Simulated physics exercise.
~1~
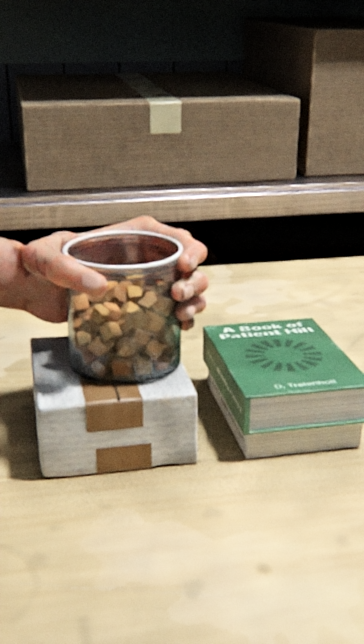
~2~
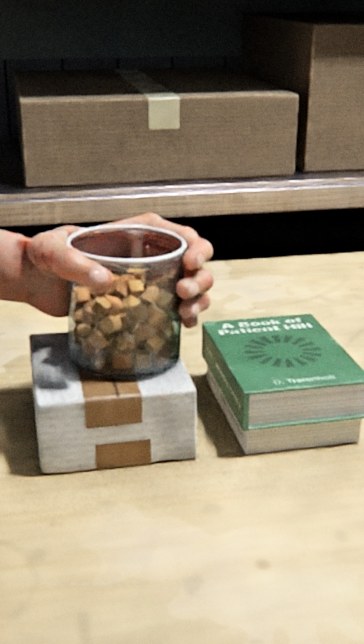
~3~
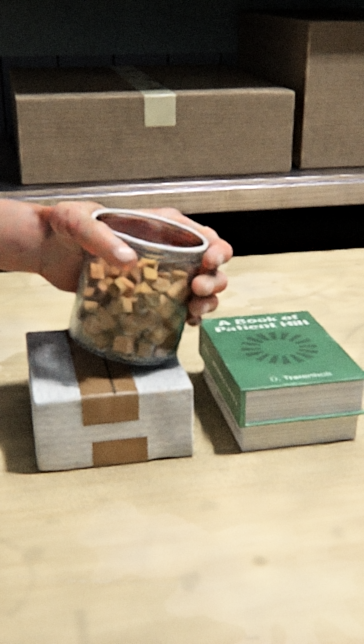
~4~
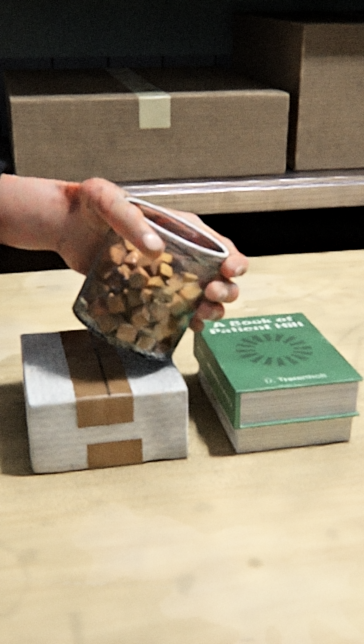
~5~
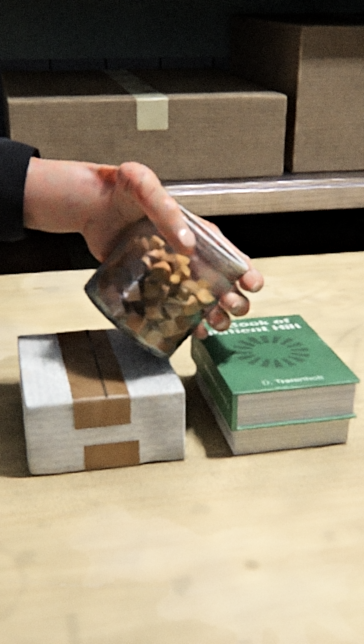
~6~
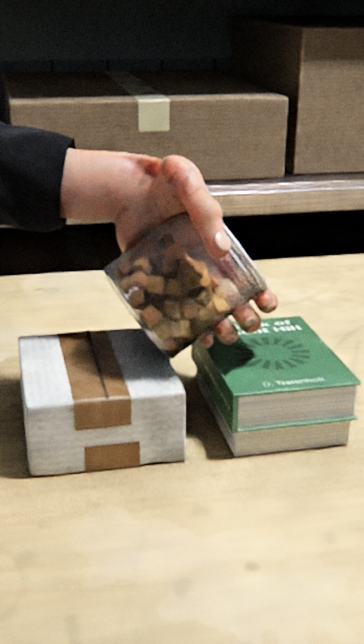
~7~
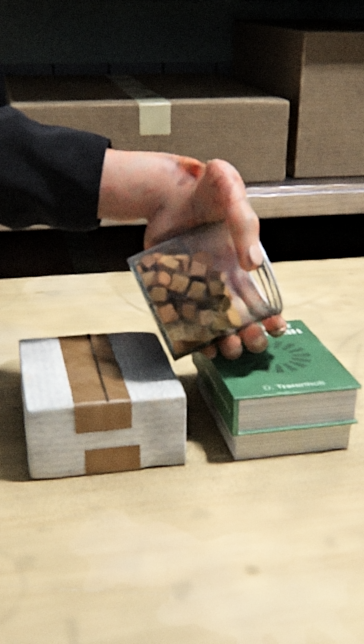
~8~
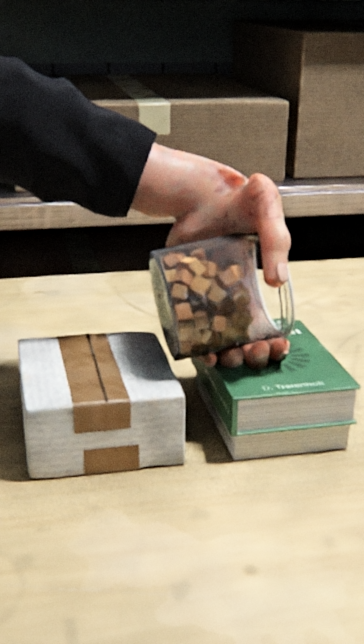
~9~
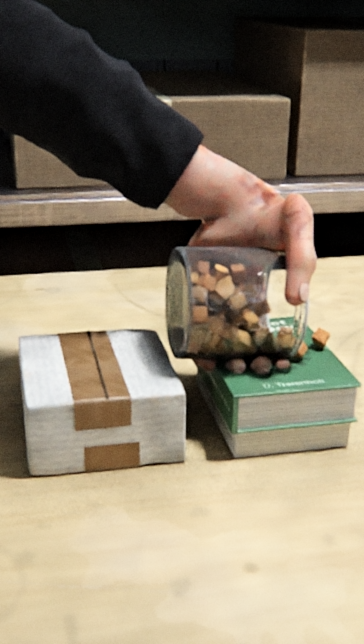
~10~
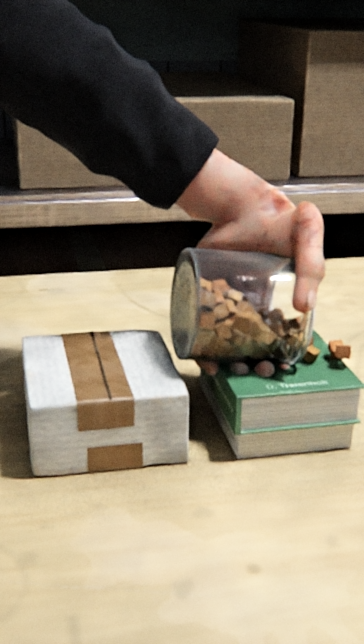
A clear jar of small brown cubes stands upright on a white box with brown tape, held by a hand reaching in from the left, beside two stacked green books on a pale counter. The hand lifts the jar and tilts it to the right, carrying it across the gap as a dark sleeve comes into view. The cubes slide toward the rim while the jar tips onto its side and comes down against the books. A few cubes spill onto the top cover. At the end, the hand still holds the jar there, with most cubes inside.
